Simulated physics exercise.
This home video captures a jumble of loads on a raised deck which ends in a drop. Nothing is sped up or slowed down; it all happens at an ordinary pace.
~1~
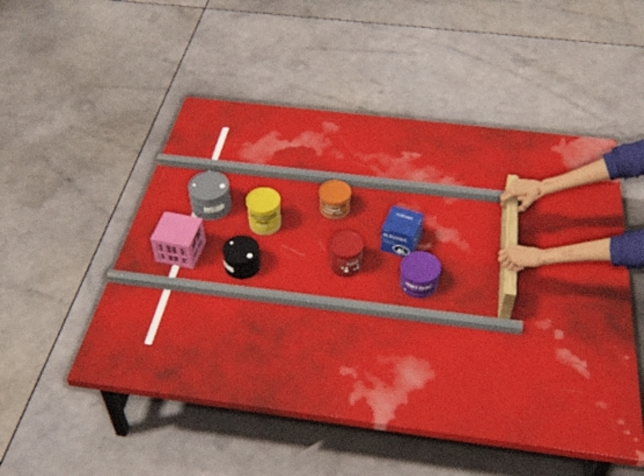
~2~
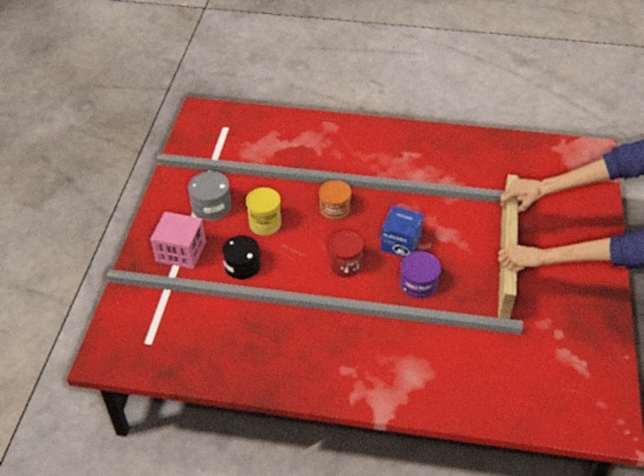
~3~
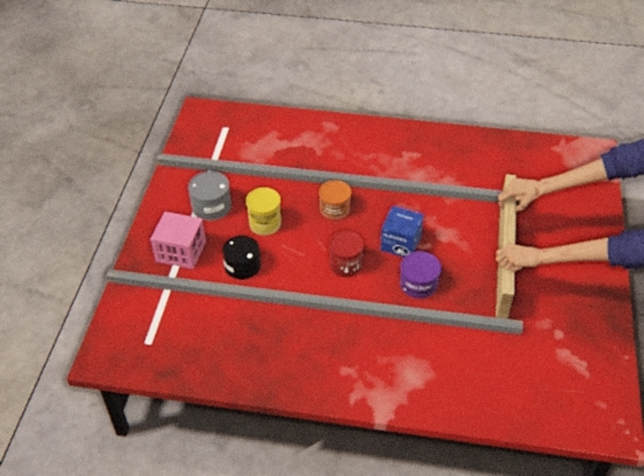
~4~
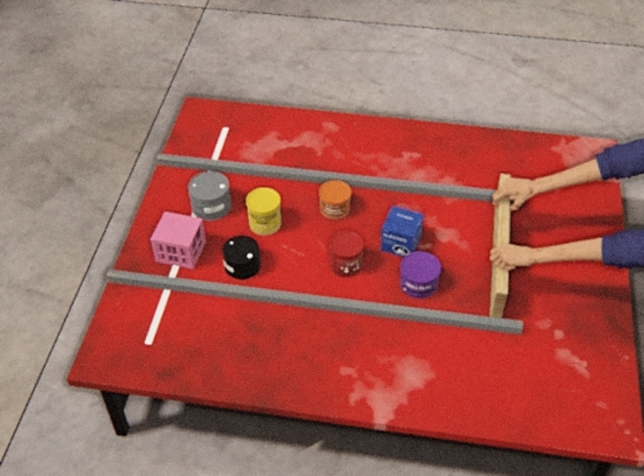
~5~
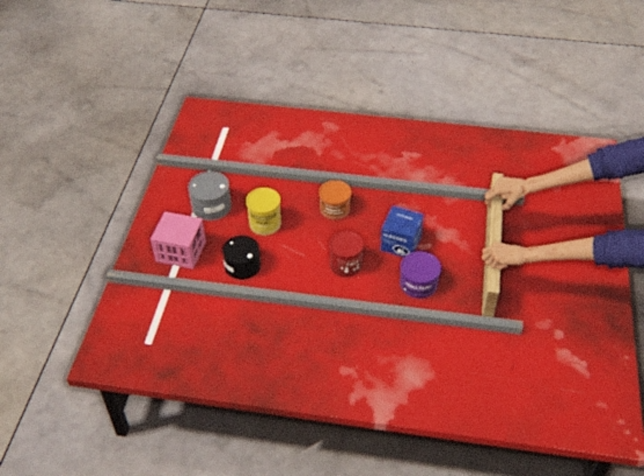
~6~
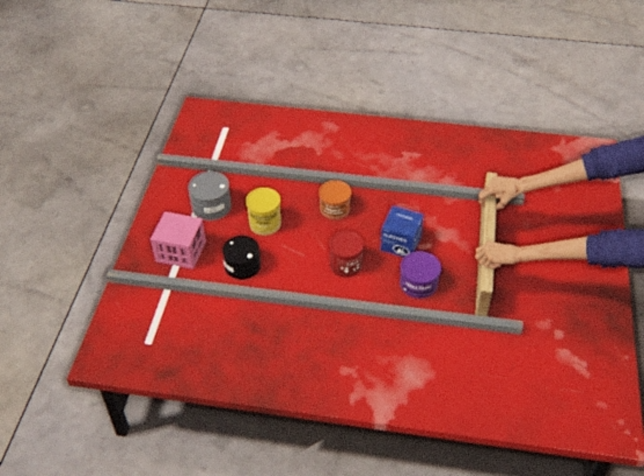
Wooden plank held by two hands sliding slightly left between grey rails on a red table, toward unmoving coloured containers.
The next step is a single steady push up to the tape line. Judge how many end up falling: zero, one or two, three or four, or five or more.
Honestly, the ones lost over the side add up to one, maybe two.
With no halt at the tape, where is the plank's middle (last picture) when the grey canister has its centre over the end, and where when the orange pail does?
The middle sits near (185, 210) for the first and near (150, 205) for the other.
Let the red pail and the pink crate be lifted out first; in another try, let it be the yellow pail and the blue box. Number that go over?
Going first to second: 0 and 1.
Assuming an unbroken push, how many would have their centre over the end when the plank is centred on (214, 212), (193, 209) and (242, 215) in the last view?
By position: 0 / 1 / 0.
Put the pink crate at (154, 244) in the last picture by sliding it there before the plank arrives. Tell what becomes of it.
It goes off the edge.
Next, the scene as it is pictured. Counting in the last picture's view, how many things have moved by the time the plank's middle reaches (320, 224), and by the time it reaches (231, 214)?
It comes to 4 for the first spot, 8 for the other.
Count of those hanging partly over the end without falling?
Overhanging ones - 3.
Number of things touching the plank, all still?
I count 3 of them.
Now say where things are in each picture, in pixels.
The first frame shows pink crate (179, 240); grey canister (210, 196); black canister (242, 257); plank (508, 246); tape (191, 224).
The second frame shows grey canister (210, 196); orange pail (335, 200).
The third frame shows black canister (242, 258); purple pail (420, 275).
The fourth frame shows pink crate (179, 240); blue box (402, 232).
The fifth frame shows grey canister (210, 196); plank (493, 244).
The sixth frame shows pink crate (179, 240); grey canister (210, 196); black canister (242, 258); plank (487, 243); tape (191, 224).
Early on, none off yet; pink crate at rest near (179, 240); grey canister at rest near (210, 196); black canister at rest near (242, 258).
Finally, the number that fall off is one or two; lost, pink crate.
